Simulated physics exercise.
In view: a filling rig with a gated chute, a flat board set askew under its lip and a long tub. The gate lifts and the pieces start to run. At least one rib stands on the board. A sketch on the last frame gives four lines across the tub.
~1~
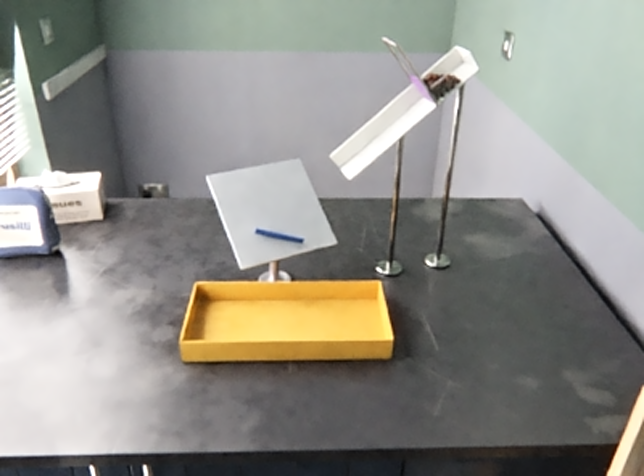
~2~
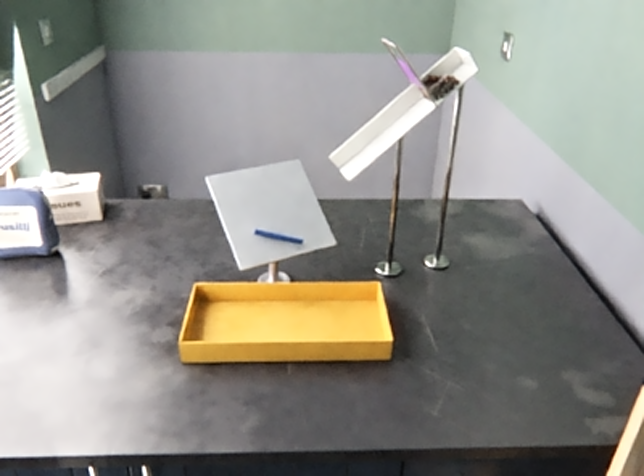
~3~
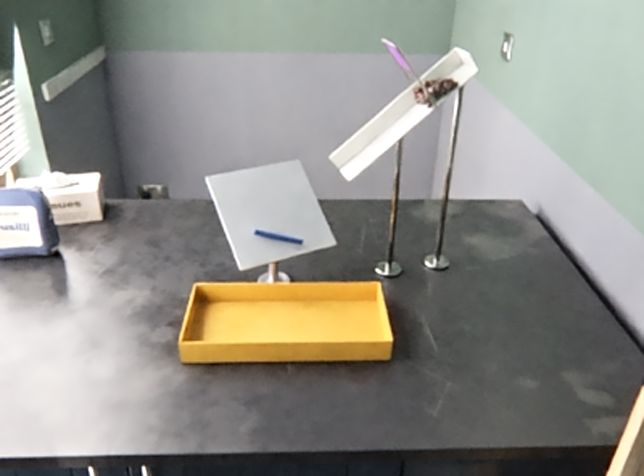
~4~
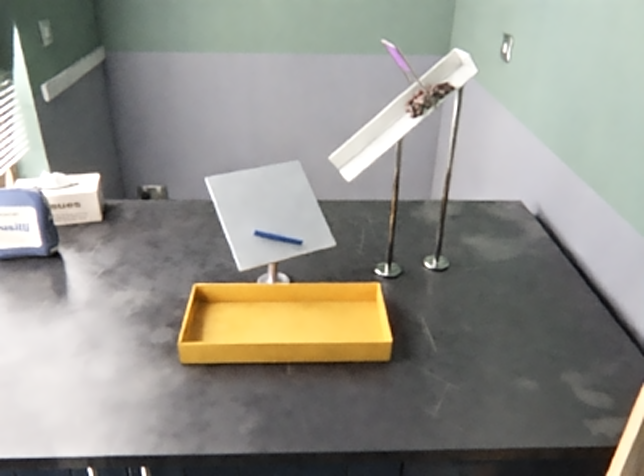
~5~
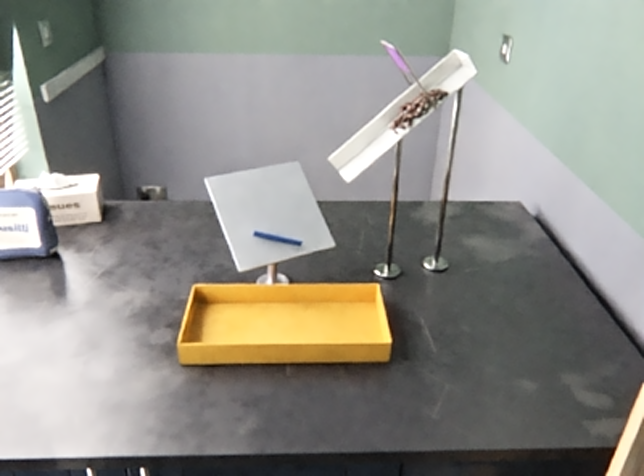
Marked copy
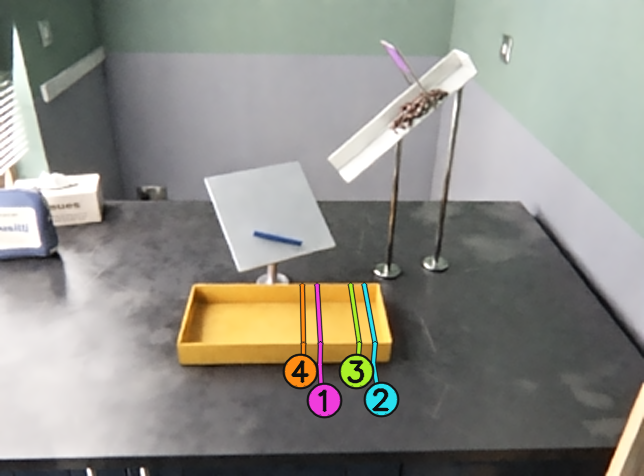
In this clip, a purple-tipped gate lifts on a raised white chute above a tilted grey board with a blue rib and an empty yellow tub, and small dark brown pieces begin sliding down the chute toward the left.
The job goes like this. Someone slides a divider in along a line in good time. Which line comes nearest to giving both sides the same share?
1 beats the others.
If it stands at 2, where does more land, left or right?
More lands on the left.
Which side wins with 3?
Left.
On the marked copy, line 1 crosses the front rim at (320, 343); line 2 crosses the front rim at (374, 342); line 3 crosses the front rim at (359, 342); line 4 crosses the front rim at (303, 343).
Choosing 1, of what is caught, about half on the left of the divider, about half on the right.
Choosing 2, of what is caught, all on the left of the divider, none on the right.
Choosing 3, of what is caught, all on the left of the divider, none on the right.
Choosing 4, of what is caught, a small part on the left of the divider, most on the right.
